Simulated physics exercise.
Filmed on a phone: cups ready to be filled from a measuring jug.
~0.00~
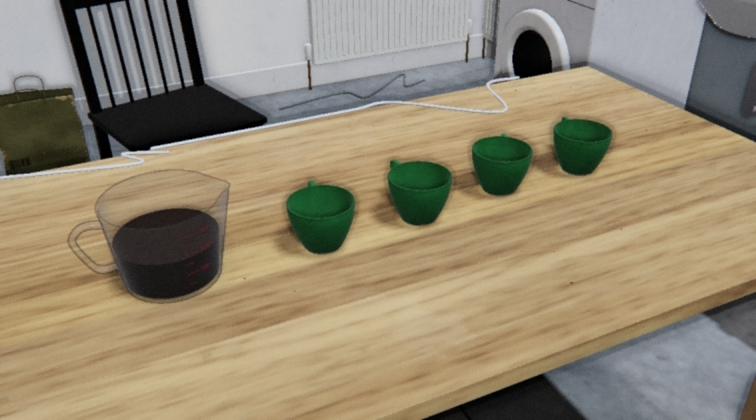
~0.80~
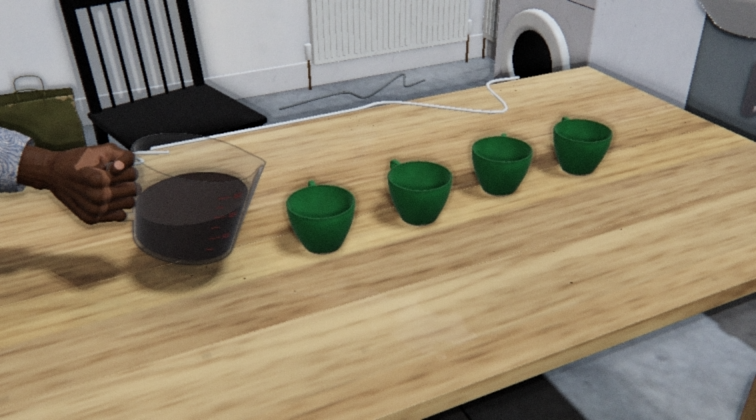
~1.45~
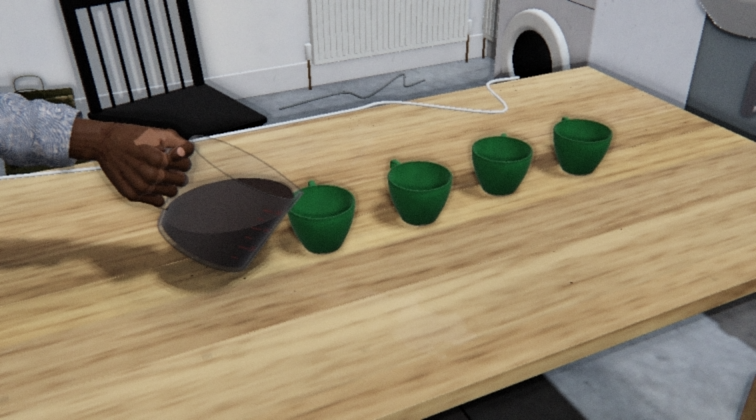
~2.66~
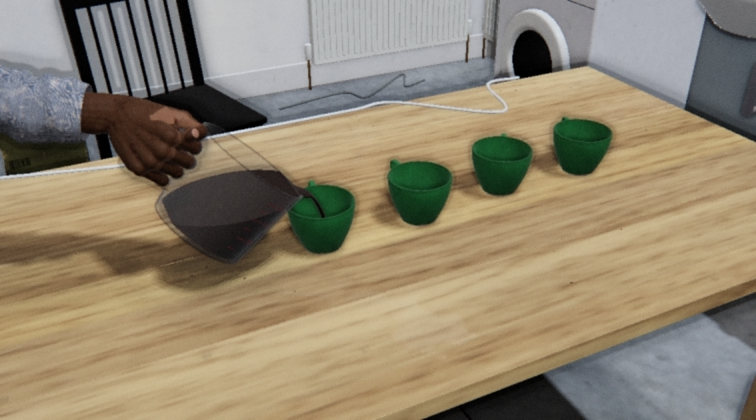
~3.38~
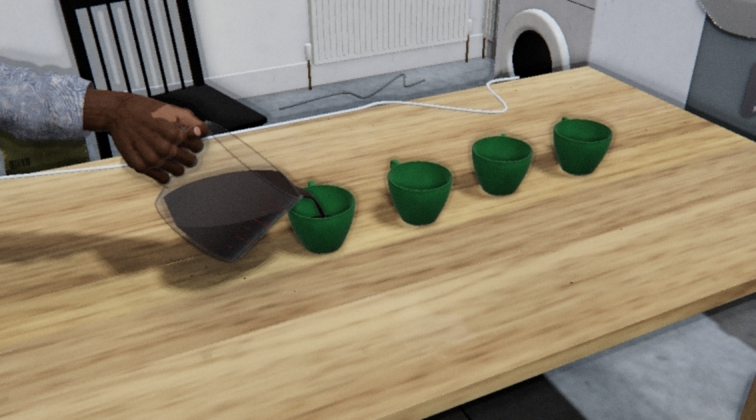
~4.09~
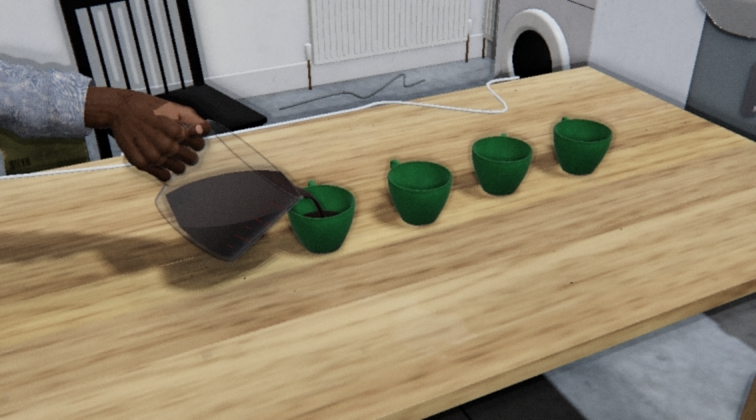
In the video, a hand lifts a clear jug of dark liquid from a wooden table, moves it right and tilts it, pouring a thin stream into the leftmost of four green cups as the liquid inside that cup rises.
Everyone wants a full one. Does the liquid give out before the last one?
Yes, it gives out first.
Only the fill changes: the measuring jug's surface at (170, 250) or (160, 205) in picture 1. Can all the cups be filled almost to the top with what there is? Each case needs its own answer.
Taking them in order, the supply is lacking and then adequate.
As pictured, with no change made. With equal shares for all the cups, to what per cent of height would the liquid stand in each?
I'd expect each to reach near 65 in a hundred.
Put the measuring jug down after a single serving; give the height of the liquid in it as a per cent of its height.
About 30 per cent.
Around 6.2 s, the first is about two thirds full.
Around 14.7 s, the first is done and the measuring jug has about two thirds of its load.
Around 40.5 s, the measuring jug is empty with two filled and the next at about two thirds of a serving.
